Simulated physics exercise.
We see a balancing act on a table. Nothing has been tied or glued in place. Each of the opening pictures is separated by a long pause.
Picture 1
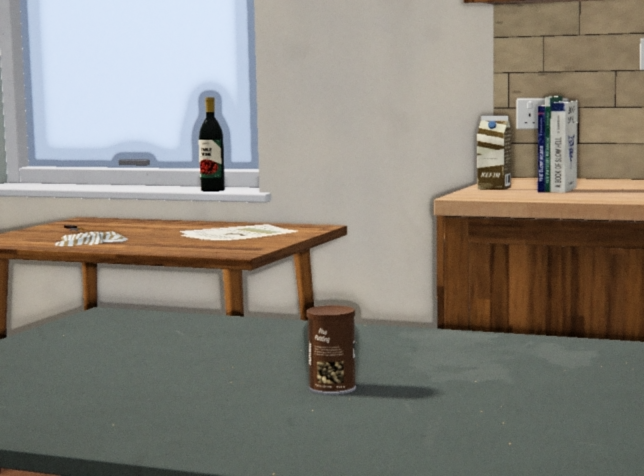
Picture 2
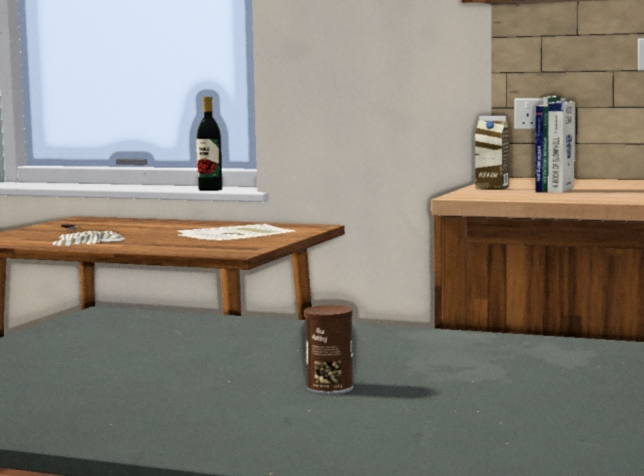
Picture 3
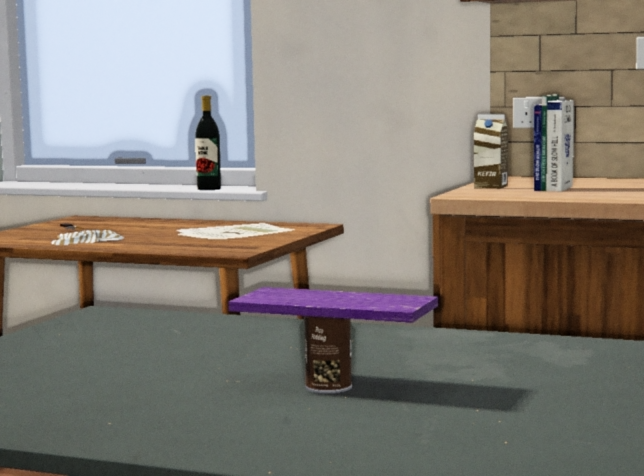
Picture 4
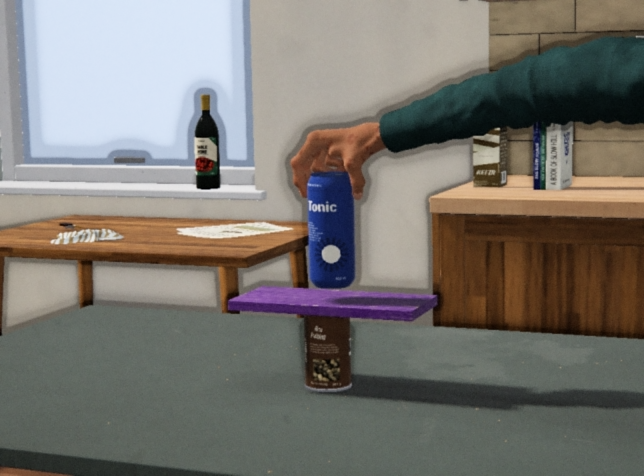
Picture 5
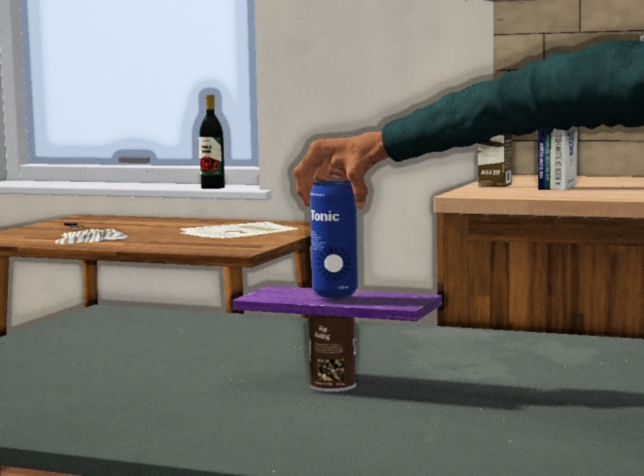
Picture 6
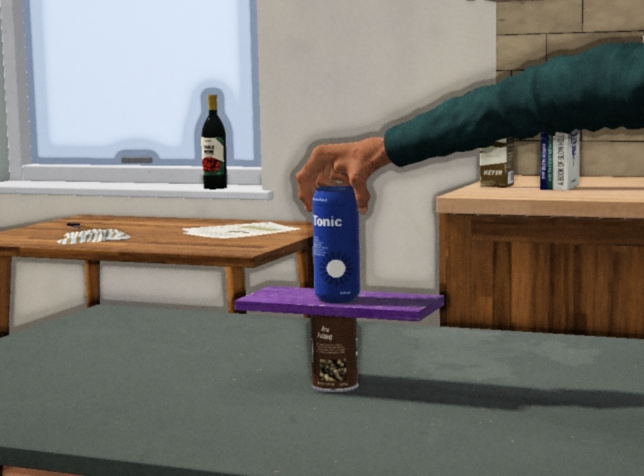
The video shows a brown tin on a grey table, then a purple board lying across its top. A hand in a green sleeve holds a blue can above the tin, lowers it onto the board and keeps hold of it.
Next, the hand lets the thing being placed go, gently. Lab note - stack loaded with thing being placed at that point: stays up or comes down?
It will support the load.
Then, 0.20 s on from there, no change.
Then, 0.40 s on from there, blue can resting near (337, 245).
In the end, all 3 unmoved. At the end, from the last picture's camera, blue can near (337, 245). The stack holds.
